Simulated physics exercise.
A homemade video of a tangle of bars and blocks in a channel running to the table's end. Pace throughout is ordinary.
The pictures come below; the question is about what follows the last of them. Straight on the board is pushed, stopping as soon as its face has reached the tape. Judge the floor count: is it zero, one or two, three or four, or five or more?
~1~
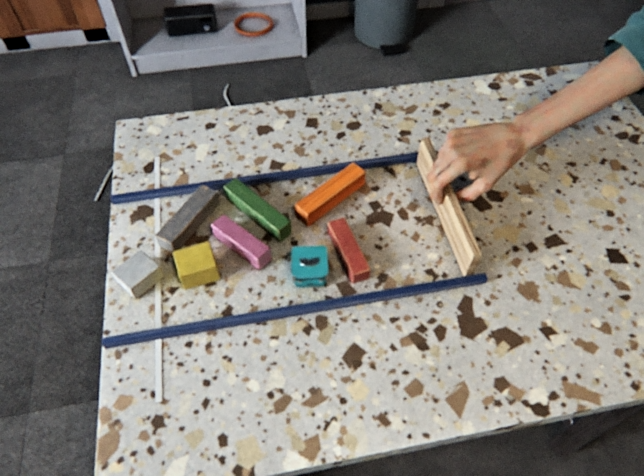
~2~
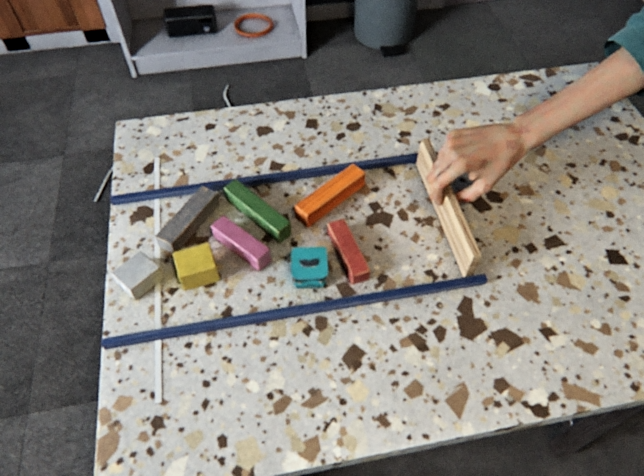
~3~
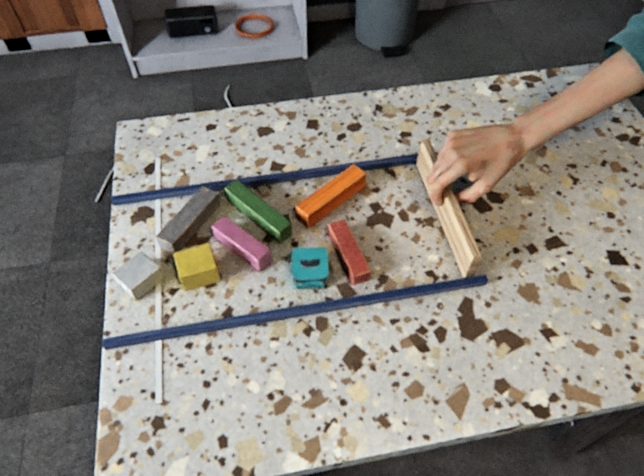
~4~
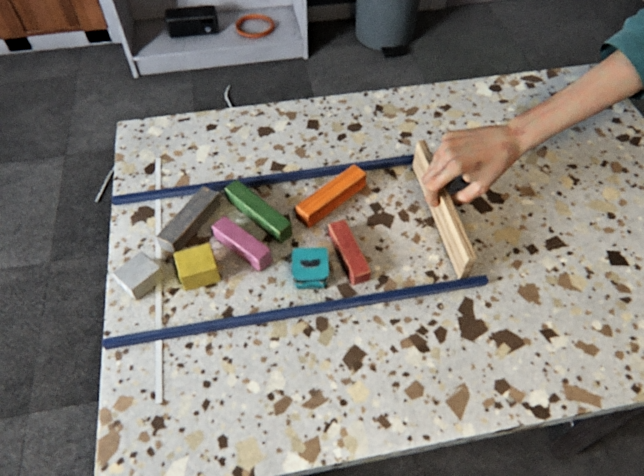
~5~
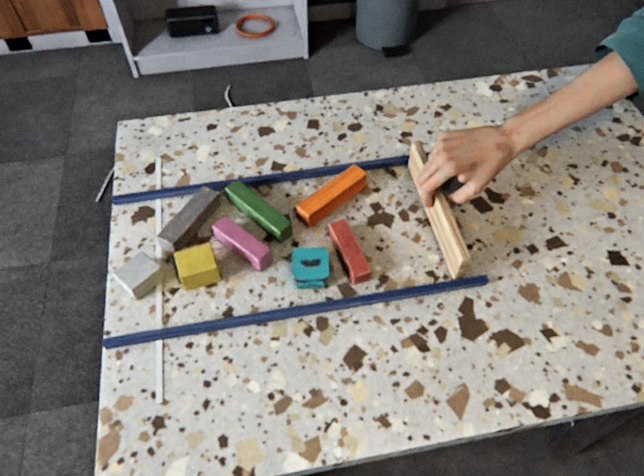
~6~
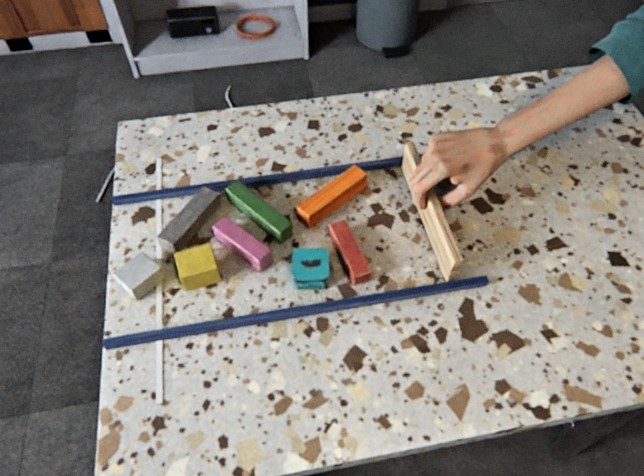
The floor count is three or four.
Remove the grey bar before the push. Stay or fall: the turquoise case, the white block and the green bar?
So the turquoise case keeps its place, the white block goes down and the green bar keeps its place.
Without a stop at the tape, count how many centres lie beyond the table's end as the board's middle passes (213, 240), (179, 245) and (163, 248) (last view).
Over the end: 1, 3, 4.
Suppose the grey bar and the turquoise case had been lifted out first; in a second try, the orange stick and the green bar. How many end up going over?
The counts would be 2 and 2.
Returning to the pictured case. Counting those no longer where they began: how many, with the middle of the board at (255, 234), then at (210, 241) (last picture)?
That makes 8 at the first spot and 8 at the second.
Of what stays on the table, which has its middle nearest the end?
Closest at the end: The green bar.
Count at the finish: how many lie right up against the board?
Total: 2.
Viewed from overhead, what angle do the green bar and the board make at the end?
About 15°.
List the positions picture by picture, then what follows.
White block (138, 274); grey bar (189, 218); yellow block (197, 266); board (446, 203); tape (158, 259), in the first picture.
Grey bar (189, 219); red bar (348, 251), in the second picture.
Yellow block (198, 267); turquoise case (310, 269), in the third picture.
White block (139, 275); orange stick (332, 196), in the fourth picture.
Grey bar (190, 219); pink bar (242, 243), in the fifth picture.
White block (140, 276); grey bar (190, 220); yellow block (198, 267); board (429, 208); tape (159, 261), in the sixth picture.
Early on, none off yet; white block at rest near (140, 276); grey bar at rest near (190, 220); yellow block at rest near (198, 267).
A while later, none off yet; white block travelled about its own width near (112, 281); grey bar travelled a little near (166, 219); yellow block travelled about its own width near (151, 280).
Finally, the number that fall off is three or four; lost, pink bar, yellow block, grey bar and white block.
